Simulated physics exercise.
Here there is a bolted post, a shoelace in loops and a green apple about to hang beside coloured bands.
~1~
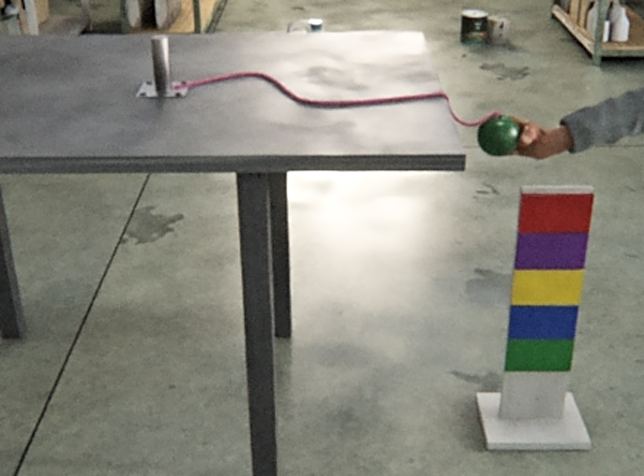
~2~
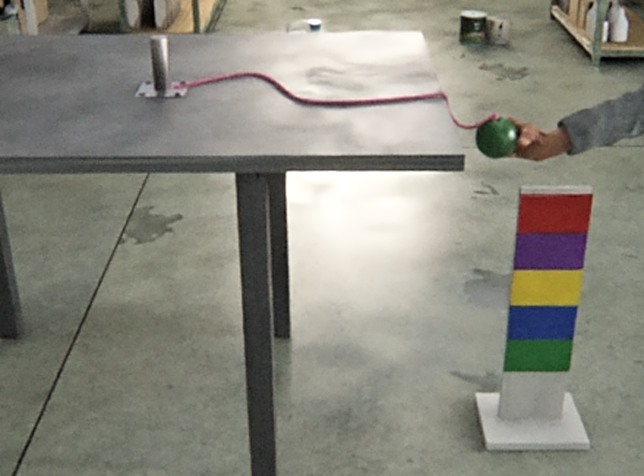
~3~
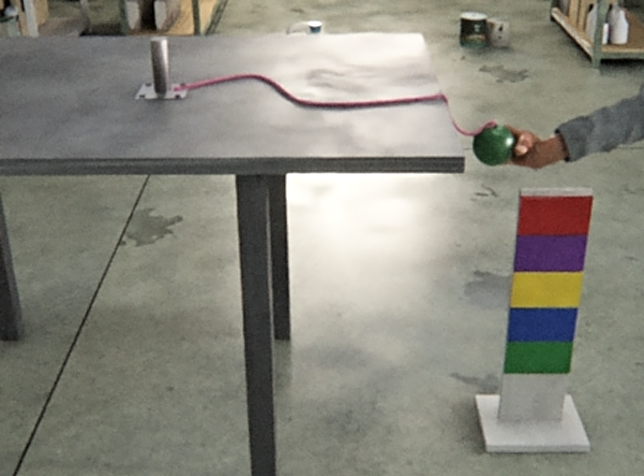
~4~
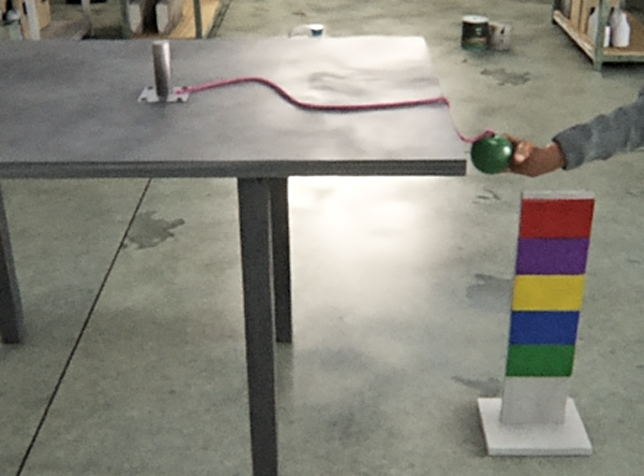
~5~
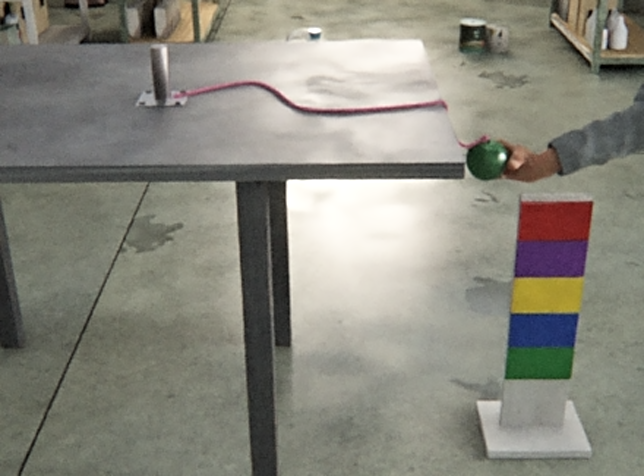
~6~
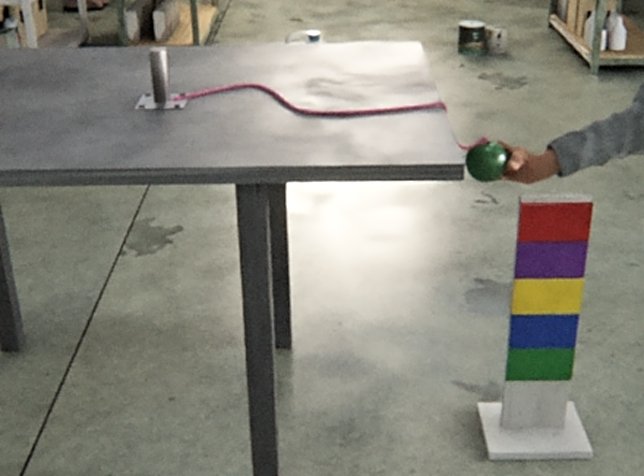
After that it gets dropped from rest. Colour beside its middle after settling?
Purple.
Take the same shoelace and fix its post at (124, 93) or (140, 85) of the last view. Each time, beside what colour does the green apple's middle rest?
In turn, red and then red.
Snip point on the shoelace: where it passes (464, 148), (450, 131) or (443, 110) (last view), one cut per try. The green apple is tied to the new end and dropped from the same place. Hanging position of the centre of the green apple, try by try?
First try near (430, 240), second near (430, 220), third near (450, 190).
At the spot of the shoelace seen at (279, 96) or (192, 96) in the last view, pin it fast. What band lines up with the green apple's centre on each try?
Taking them in turn: Red; purple.
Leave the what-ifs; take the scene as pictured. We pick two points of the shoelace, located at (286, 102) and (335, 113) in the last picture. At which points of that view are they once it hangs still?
They go to (338, 95) and to (403, 94).
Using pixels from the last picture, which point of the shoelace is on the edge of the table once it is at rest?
Roughly (376, 110).
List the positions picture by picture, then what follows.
Green apple (498, 135); red (556, 215); purple (552, 252); yellow (548, 289); blue (544, 323); green (540, 357), in the first picture.
Green apple (497, 138); shoelace through (206, 80) (267, 77) (294, 97) (370, 101) (442, 97), in the second picture.
Green apple (494, 145), in the third picture.
Green apple (491, 153); shoelace through (208, 85) (269, 82) (296, 102) (371, 106) (443, 102), in the fourth picture.
Green apple (487, 160), in the fifth picture.
Green apple (487, 161); shoelace through (206, 92) (266, 88) (294, 108) (369, 111) (441, 107), in the sixth picture.
A little later, apple near (399, 242); level with purple.
Next, apple near (449, 249); level with purple.
When it is over, apple near (440, 248); level with purple. At purple.
